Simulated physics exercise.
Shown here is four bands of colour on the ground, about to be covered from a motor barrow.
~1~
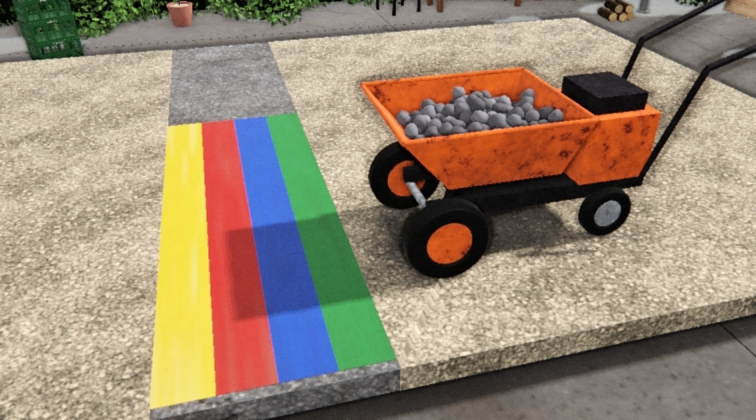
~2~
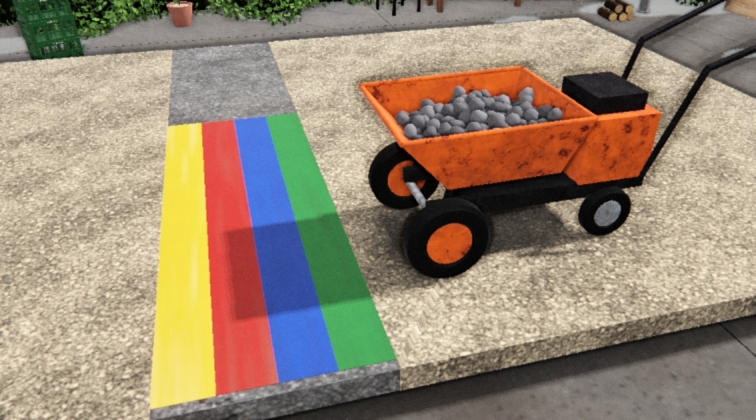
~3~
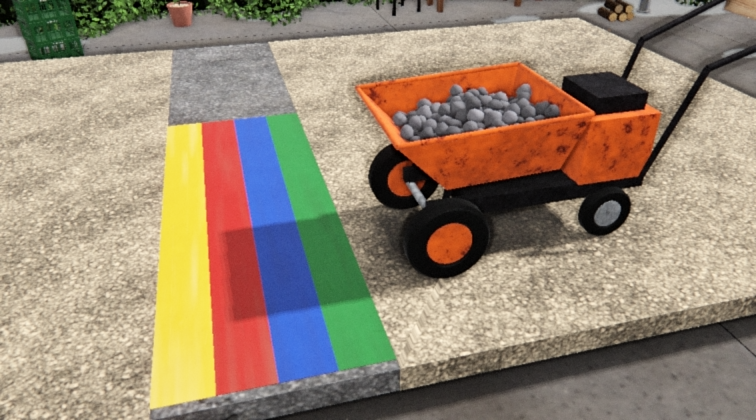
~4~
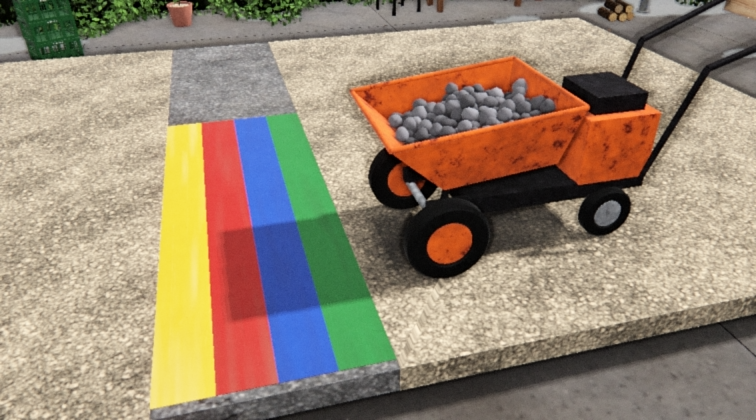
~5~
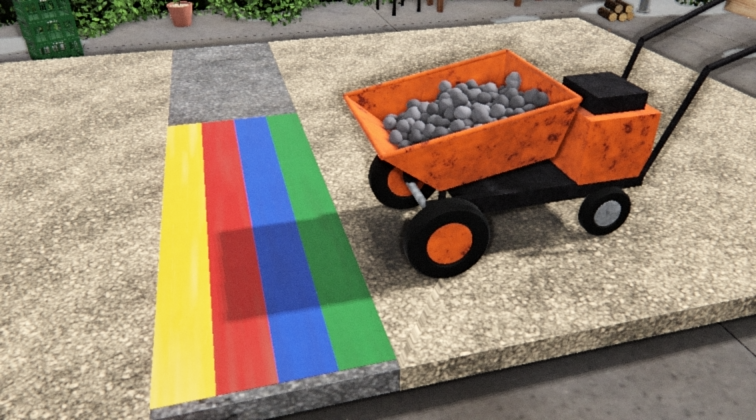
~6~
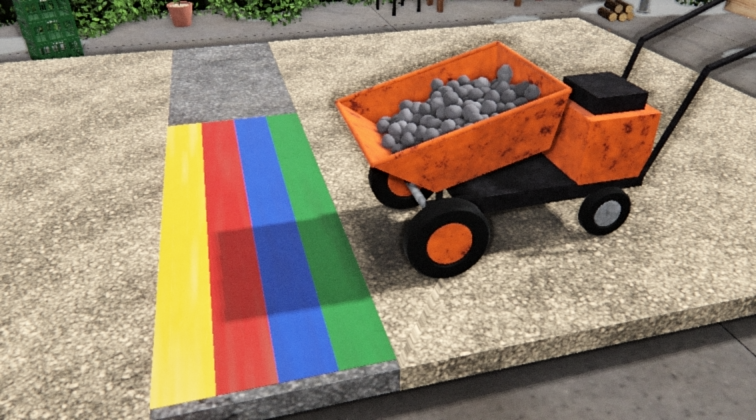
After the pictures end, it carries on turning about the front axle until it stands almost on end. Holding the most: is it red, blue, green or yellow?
It's blue.
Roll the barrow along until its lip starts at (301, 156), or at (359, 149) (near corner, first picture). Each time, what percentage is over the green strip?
The first spot yields roughly 0 percent, the second roughly 0 percent.
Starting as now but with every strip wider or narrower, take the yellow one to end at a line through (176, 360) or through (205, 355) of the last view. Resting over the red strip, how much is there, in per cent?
First 20 in a hundred, then 20 in a hundred.
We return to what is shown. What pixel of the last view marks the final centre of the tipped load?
Somewhere around (255, 259) in the last picture.
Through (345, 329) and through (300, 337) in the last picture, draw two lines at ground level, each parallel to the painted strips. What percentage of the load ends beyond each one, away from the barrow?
First 80 in a hundred, second 60 in a hundred.
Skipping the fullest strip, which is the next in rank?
The next one is red.
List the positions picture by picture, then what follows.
Lip of the skip (404, 144), level; top of the load (481, 122), round cobbles; green strip (353, 322); blue strip (299, 332); red strip (242, 342); yellow strip (183, 353), in the first picture.
Lip of the skip (402, 145), level; top of the load (480, 121), in the second picture.
Lip of the skip (398, 147), tipped barely; top of the load (477, 120), in the third picture.
Lip of the skip (391, 151), tipped a little; top of the load (490, 116), in the fourth picture.
Lip of the skip (383, 157), tipped a little; top of the load (489, 110), in the fifth picture.
Lip of the skip (373, 165), tipped clearly; top of the load (481, 106); green strip (353, 322); blue strip (299, 332); red strip (242, 342); yellow strip (183, 353), in the sixth picture.
Just after the last frame, skip tipped steeply; every one in the skip.
A moment on, skip tipped right over; the larger part in the skip; just a few over the green strip; roughly a quarter over the blue strip; just a few over the red strip; just a few falling.
Further on, skip tipped right over; roughly a quarter in the skip; just a few over the green strip; roughly a third over the blue strip; roughly a quarter over the red strip; about a tenth over the yellow strip; about a tenth off the paint.
When it is over, skip tipped right over; roughly a quarter in the skip; just a few over the green strip; roughly a third over the blue strip; roughly a quarter over the red strip; about a tenth over the yellow strip; about a tenth off the paint.
